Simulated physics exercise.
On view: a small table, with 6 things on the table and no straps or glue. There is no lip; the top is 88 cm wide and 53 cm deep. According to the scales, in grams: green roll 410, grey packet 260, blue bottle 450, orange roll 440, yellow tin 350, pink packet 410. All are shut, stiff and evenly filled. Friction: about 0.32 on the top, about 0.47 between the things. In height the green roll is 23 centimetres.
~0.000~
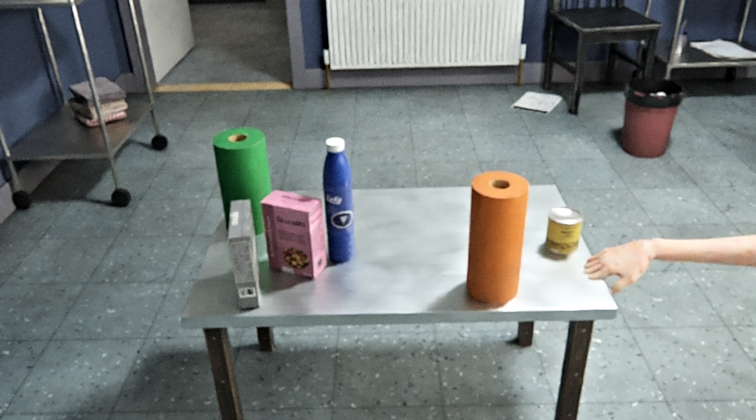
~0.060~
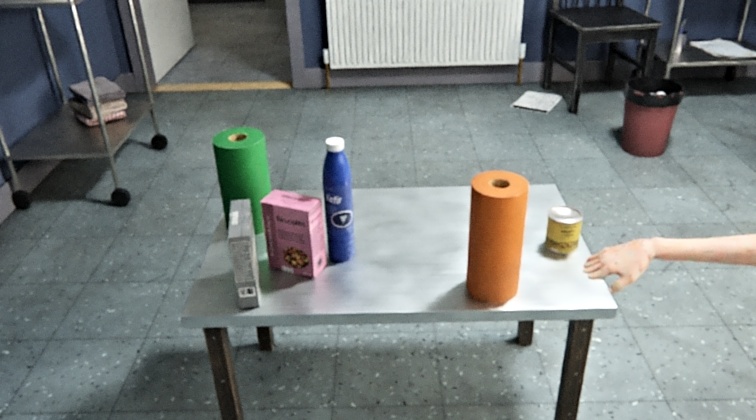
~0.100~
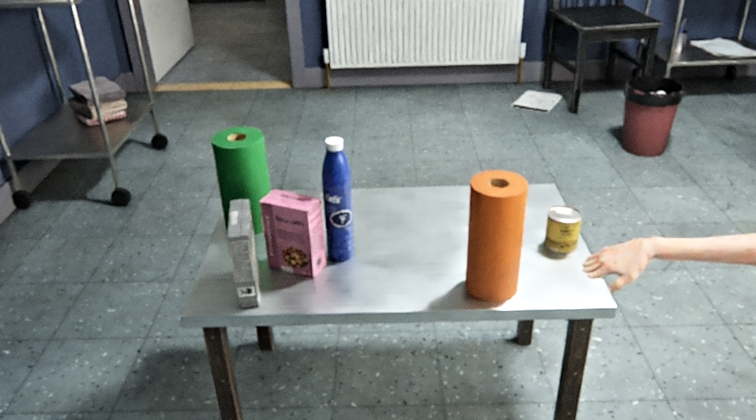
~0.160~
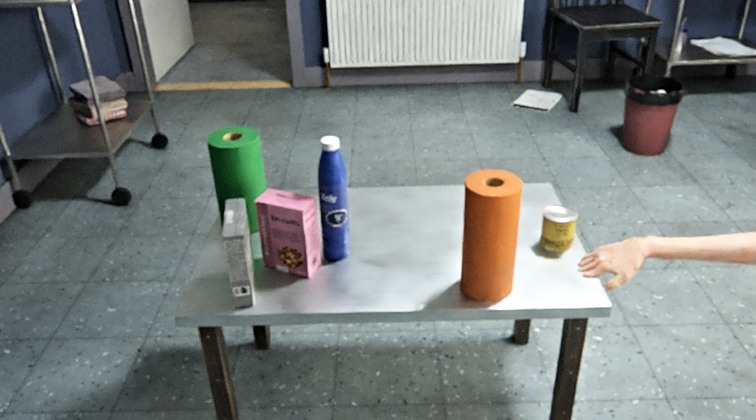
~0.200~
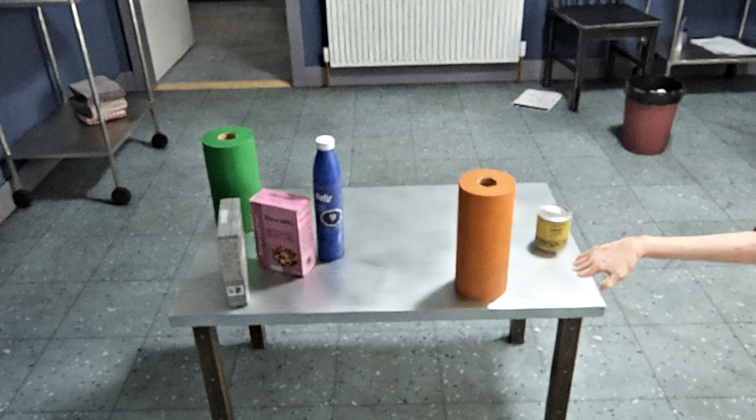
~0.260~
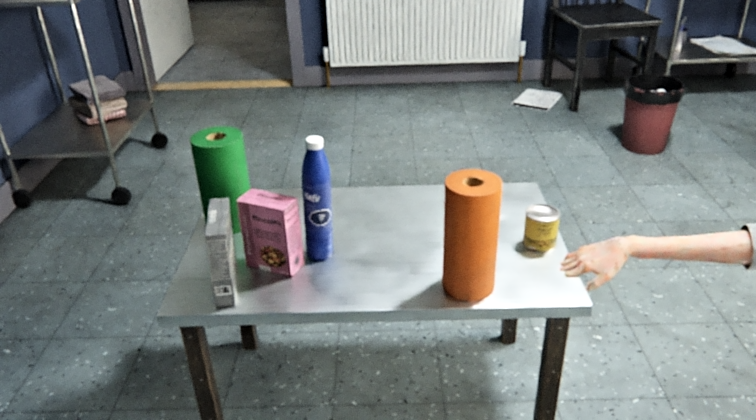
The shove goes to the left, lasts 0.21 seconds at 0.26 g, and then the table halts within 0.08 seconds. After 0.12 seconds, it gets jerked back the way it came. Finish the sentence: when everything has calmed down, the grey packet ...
... has gone over.
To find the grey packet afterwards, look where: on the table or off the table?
When everything stops, the grey packet is out of bounds.
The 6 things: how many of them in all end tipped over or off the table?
The answer is 2.
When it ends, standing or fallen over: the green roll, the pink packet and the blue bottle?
Here's how it ends: The green roll never goes down, the pink packet never goes down, and the blue bottle comes down.
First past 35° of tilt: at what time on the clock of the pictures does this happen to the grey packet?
0.5 s or so.
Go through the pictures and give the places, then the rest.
Grey packet (245, 254); green roll (245, 183), in the first frame.
Orange roll (496, 238); yellow tin (563, 230), in the second frame.
Pink packet (294, 234); green roll (244, 182), in the third frame.
Table 1 cm from its start; blue bottle (333, 200); orange roll (490, 236), in the fourth frame.
Table 2 cm from its start; yellow tin (553, 229); pink packet (283, 233), in the fifth frame.
Table 5 cm from its start; grey packet (222, 252); green roll (224, 181), in the sixth frame.
After 0.56 s, table 7 cm from its start; grey packet leaning 68° near (167, 272); blue bottle leaning 35°; pink packet leaning 3°.
After 0.76 s, grey packet now off the table; blue bottle on its side; pink packet slid 3 cm.
At rest (1.4 s), off the table and tipped over, grey packet; tipped over on the table, blue bottle; the other 4 in place, give or take 5 cm.
